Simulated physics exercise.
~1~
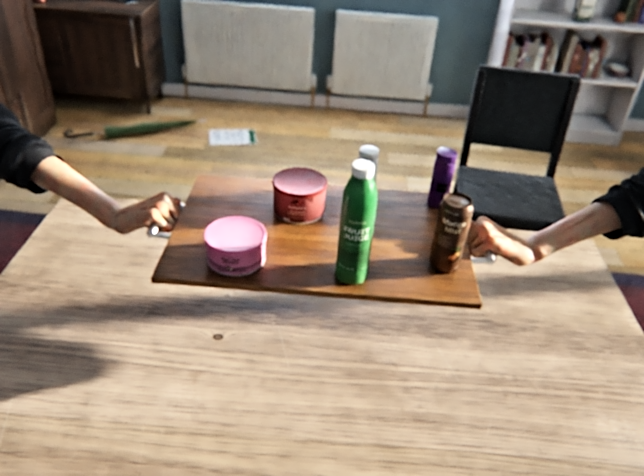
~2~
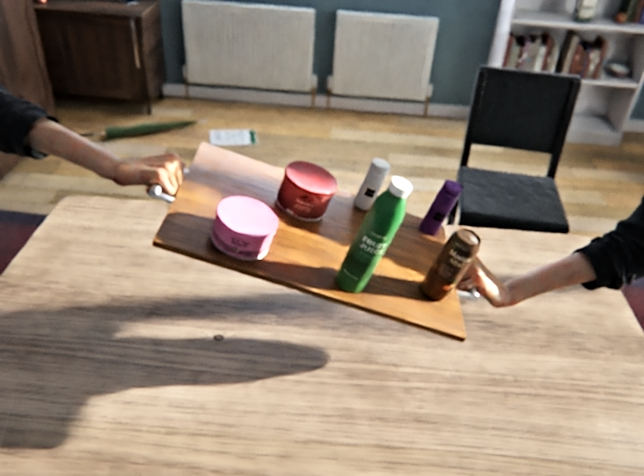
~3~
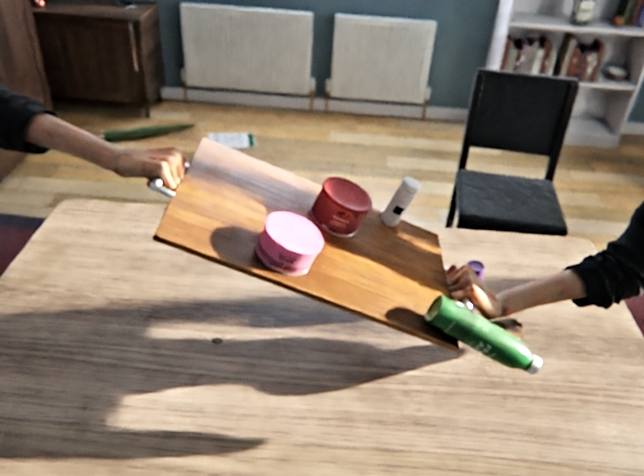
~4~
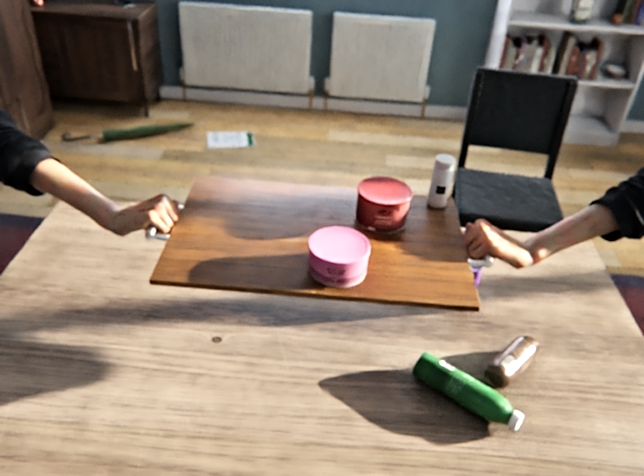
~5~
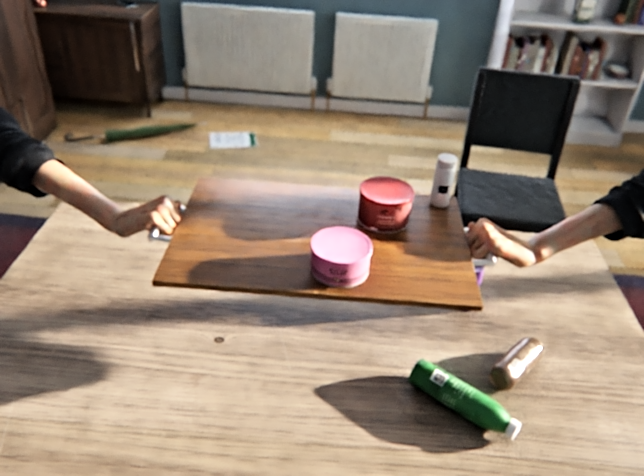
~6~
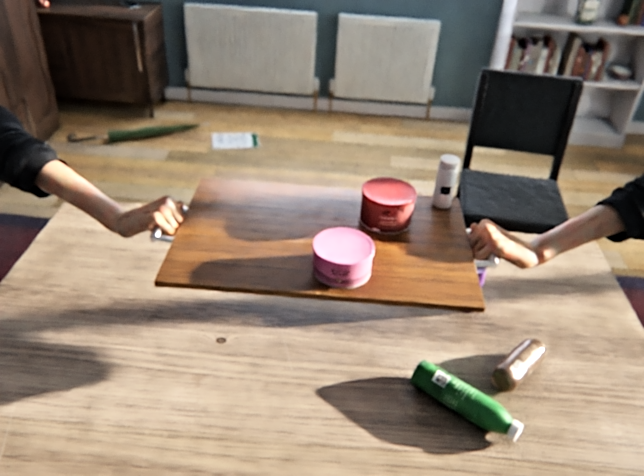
Two hands tip a tray right, spilling three bottles while two tubs slide but stay upright.
